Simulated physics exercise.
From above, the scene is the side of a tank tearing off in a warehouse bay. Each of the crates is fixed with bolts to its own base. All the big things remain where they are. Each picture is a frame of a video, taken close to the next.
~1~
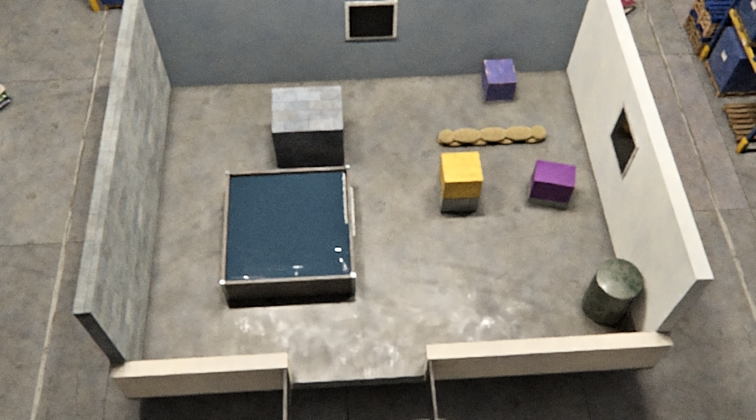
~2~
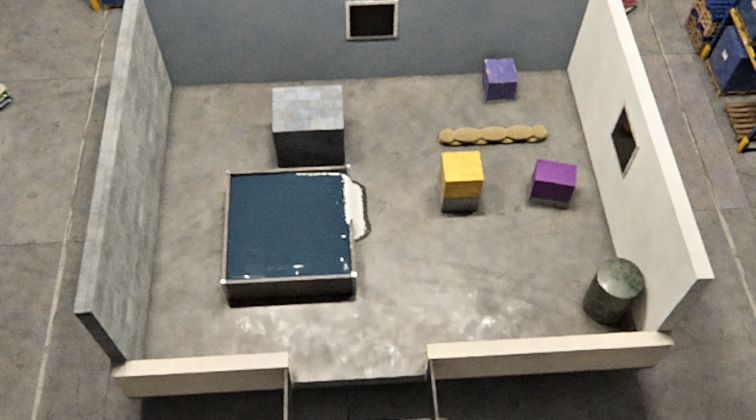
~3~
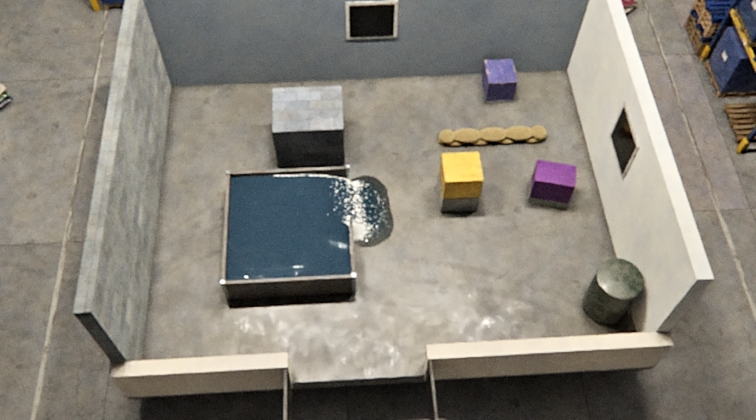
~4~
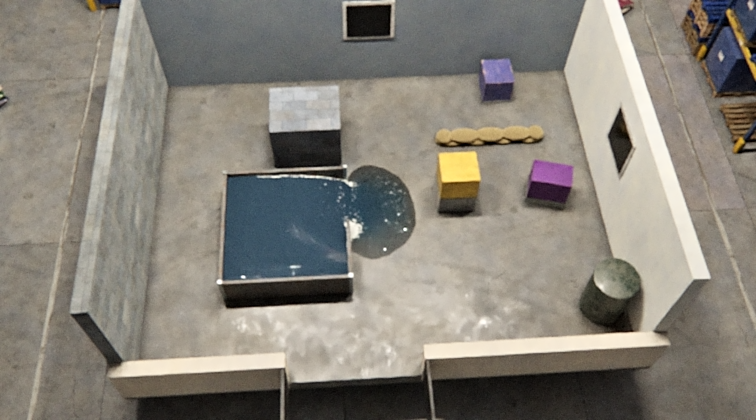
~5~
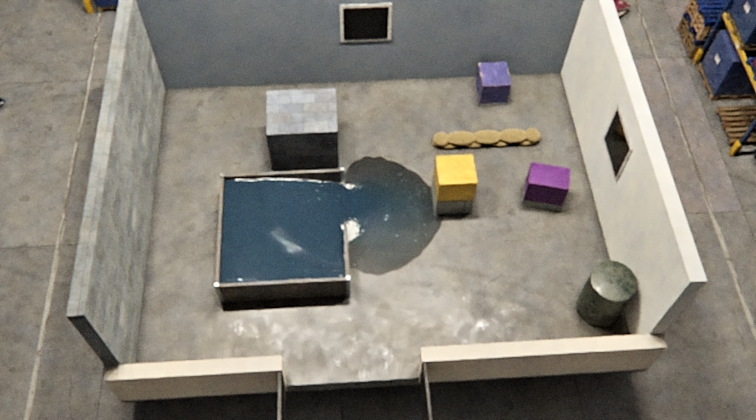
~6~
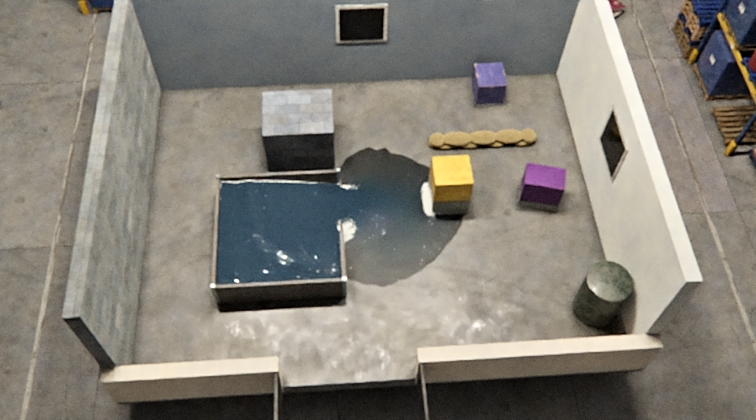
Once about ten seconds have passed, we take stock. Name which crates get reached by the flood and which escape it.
The blue crate gets reached; the purple crate escapes it; the yellow crate escapes it.
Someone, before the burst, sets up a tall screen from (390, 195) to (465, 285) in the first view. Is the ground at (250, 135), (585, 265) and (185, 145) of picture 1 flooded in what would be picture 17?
Outcome by spot, in order - unwatered, unwatered, unwatered.
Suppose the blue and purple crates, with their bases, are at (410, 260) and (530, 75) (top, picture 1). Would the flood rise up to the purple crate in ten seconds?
Note: Purple - untouched.
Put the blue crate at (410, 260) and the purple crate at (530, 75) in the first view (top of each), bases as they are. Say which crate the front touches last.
Answer: The one in purple.
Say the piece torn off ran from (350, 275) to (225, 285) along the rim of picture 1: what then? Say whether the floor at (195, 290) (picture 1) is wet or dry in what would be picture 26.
Inundated.
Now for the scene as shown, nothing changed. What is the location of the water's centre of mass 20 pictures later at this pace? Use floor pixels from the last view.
Centre of the water: Near (382, 221).
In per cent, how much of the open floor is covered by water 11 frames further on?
Near 35 in a hundred.
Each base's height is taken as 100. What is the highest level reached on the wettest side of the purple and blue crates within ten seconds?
About 50 percent and about 210 percent.
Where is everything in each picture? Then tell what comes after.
In the first frame, the tank at (289, 225) is whole and still.
In the second frame, water pours out at (349, 205) and has run to (359, 237).
In the third frame, water pours out at (348, 207) and has run to (388, 230).
In the fourth frame, the front is at (407, 232), out from the gap at (346, 207).
In the fifth frame, water pours out at (343, 210) and has run to (438, 216).
In the sixth frame, the front is at (457, 221), out from the gap at (339, 210).
A moment on, water covers 15 % of the floor; the blue crate not reached, the purple crate water round its plinth, the yellow crate water round its plinth.
Next, water covers 35 % of the floor; the blue crate not reached, the purple crate water round its plinth, the yellow crate water round its plinth.
Then, water covers 45 % of the floor; the blue crate water round its plinth, the purple crate water round its plinth, the yellow crate water round its plinth.
Later, water covers 60 % of the floor; the blue crate water round its plinth, the purple crate water round its plinth, the yellow crate water round its plinth.
In the end, water covers 85 % of the floor; the blue crate was topped, the purple crate stayed above the water, the yellow crate stayed above the water.
